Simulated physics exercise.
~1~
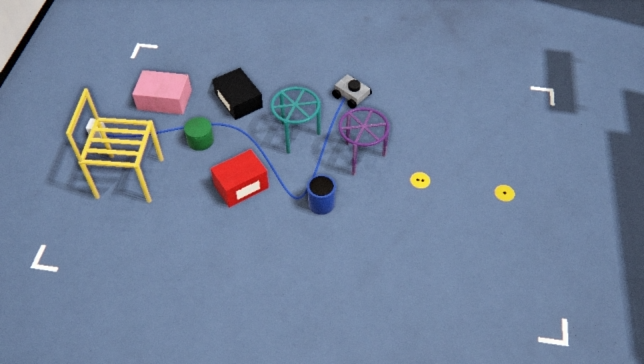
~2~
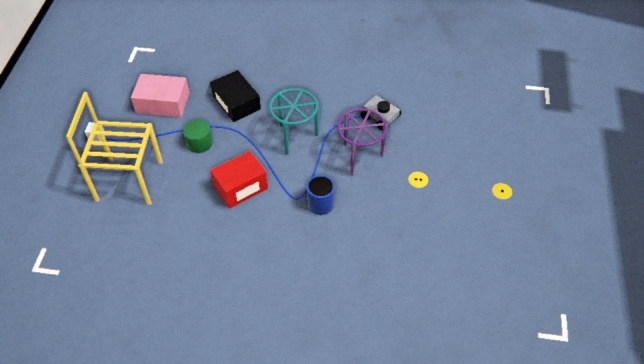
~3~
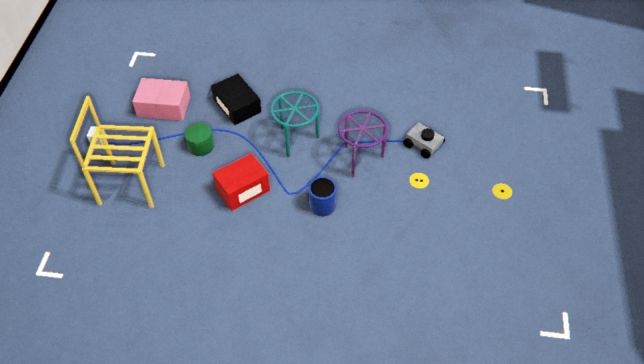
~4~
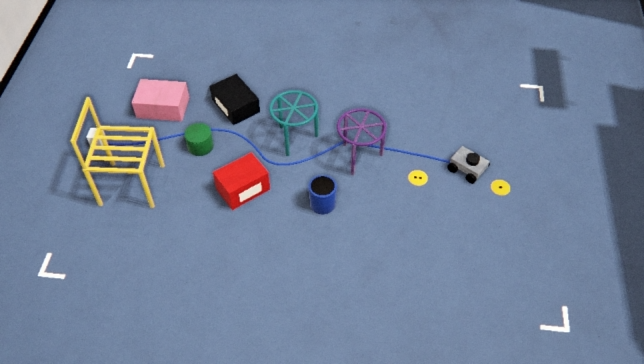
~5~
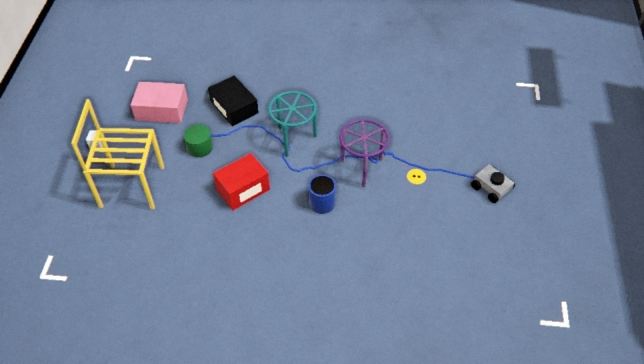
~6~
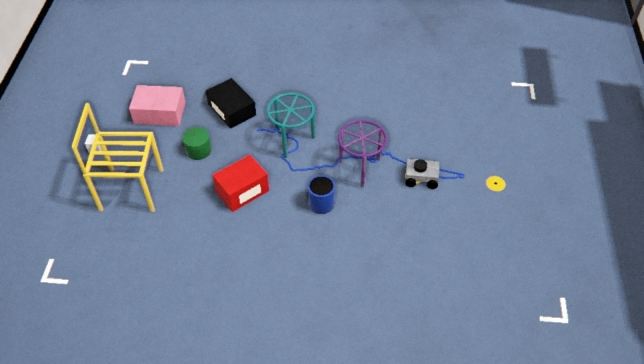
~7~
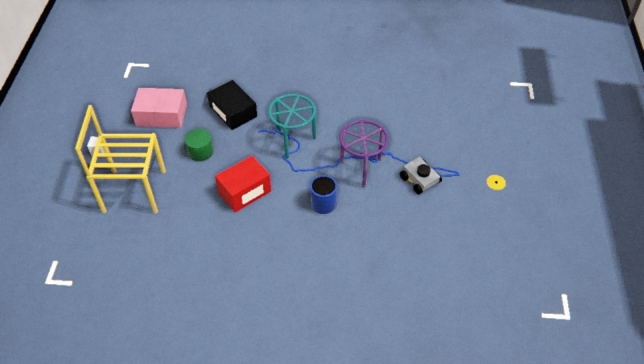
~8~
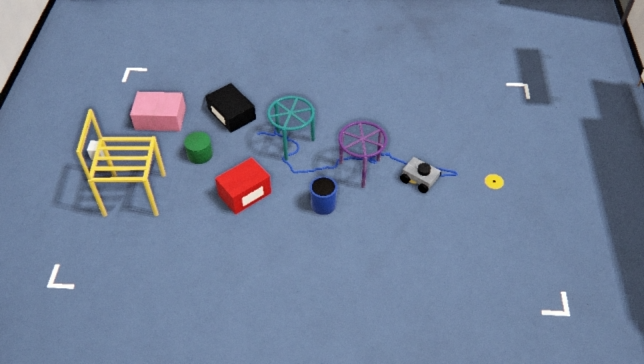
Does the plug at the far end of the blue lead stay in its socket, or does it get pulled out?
It gets pulled out. The far end of the lead comes away by the yellow chair as the cart drives to the farther yellow mark.
